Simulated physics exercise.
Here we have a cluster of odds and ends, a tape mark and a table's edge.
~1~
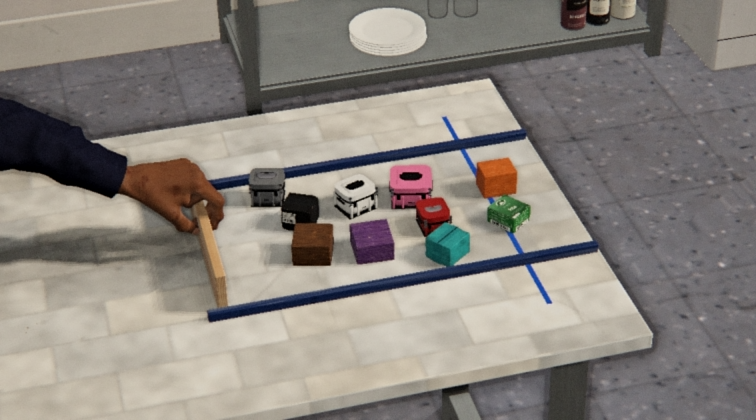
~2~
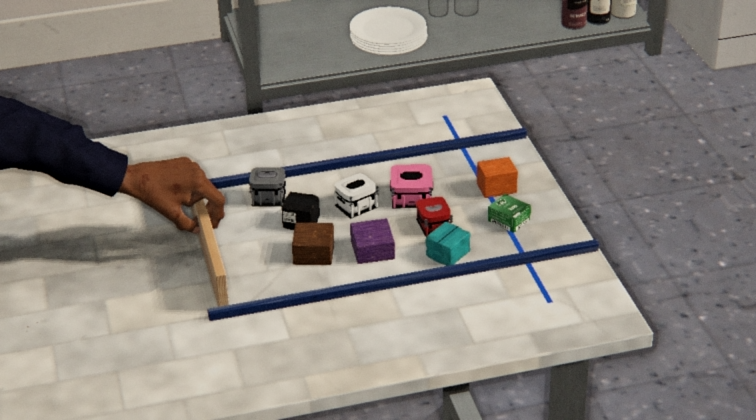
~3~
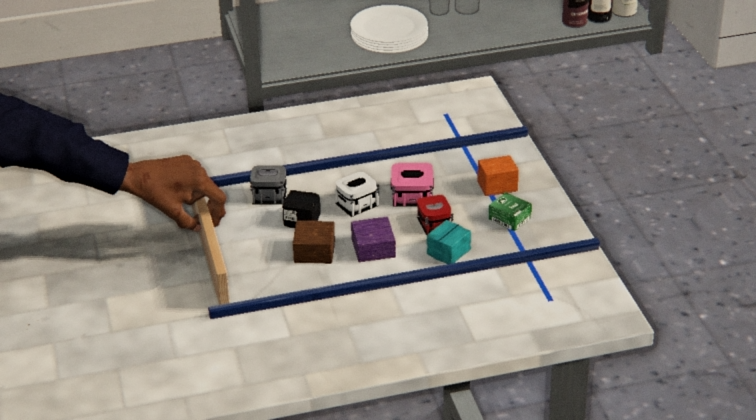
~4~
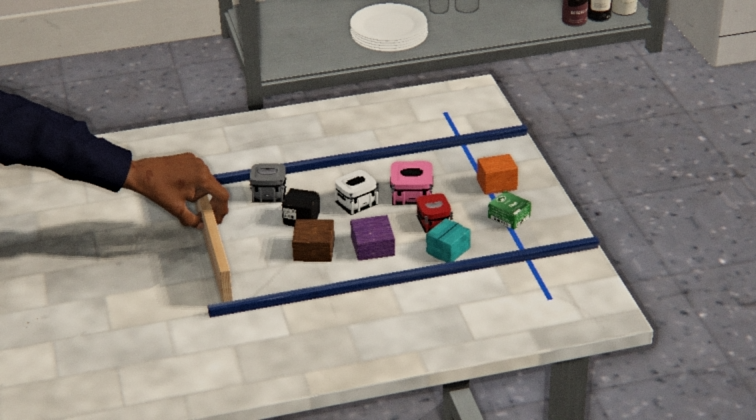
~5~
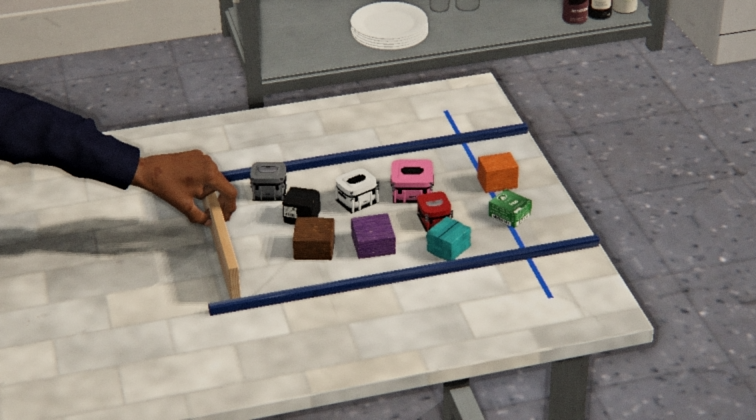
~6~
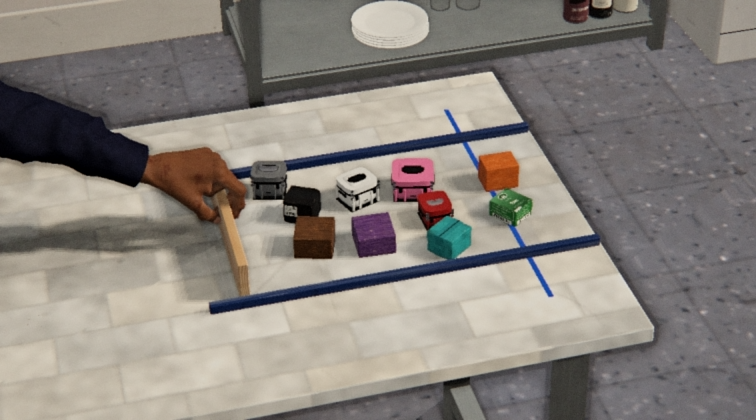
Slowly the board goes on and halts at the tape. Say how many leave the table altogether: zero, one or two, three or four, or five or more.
The number that fall off is three or four.
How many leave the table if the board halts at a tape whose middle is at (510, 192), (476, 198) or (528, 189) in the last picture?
The counts: 3, 1 and 6.
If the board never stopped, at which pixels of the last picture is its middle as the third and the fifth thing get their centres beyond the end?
At (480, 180) for the third, at (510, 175) for the fifth.
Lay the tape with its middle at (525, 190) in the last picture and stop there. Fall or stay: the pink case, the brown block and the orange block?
The pink case goes over; the brown block stays on; the orange block comes down.
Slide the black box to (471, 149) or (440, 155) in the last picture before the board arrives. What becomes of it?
Place by place, it is kept; holds on.
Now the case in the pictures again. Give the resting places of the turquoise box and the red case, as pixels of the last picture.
First (538, 232), then (544, 180).
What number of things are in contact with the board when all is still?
The number is 4.
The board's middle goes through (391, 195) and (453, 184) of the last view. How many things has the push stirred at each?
By then 10, and 10.
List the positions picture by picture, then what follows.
The first frame shows orange block (497, 178); green box (509, 214); turquoise box (448, 245); board (205, 233); tape (492, 202).
The second frame shows green box (509, 213); board (205, 232).
The third frame shows turquoise box (449, 242); white case (357, 193).
The fourth frame shows orange block (497, 174); pink case (412, 183).
The fifth frame shows green box (510, 208); grey case (269, 181).
The sixth frame shows orange block (498, 171); green box (511, 207); turquoise box (449, 238); board (226, 222); tape (494, 195).
A little later, none off yet; orange block at rest near (498, 171); green box at rest near (511, 207); turquoise box at rest near (449, 238).
Next, none off yet; orange block at rest near (498, 171); green box at rest near (513, 207); turquoise box shifted about its own width near (472, 241).
Later still, none off yet; orange block shifted well along near (557, 161); green box shifted about its own width near (548, 200); turquoise box shifted about its own width near (489, 240).
When it is over, the number that fall off is three or four; down, pink case, green box and orange block.
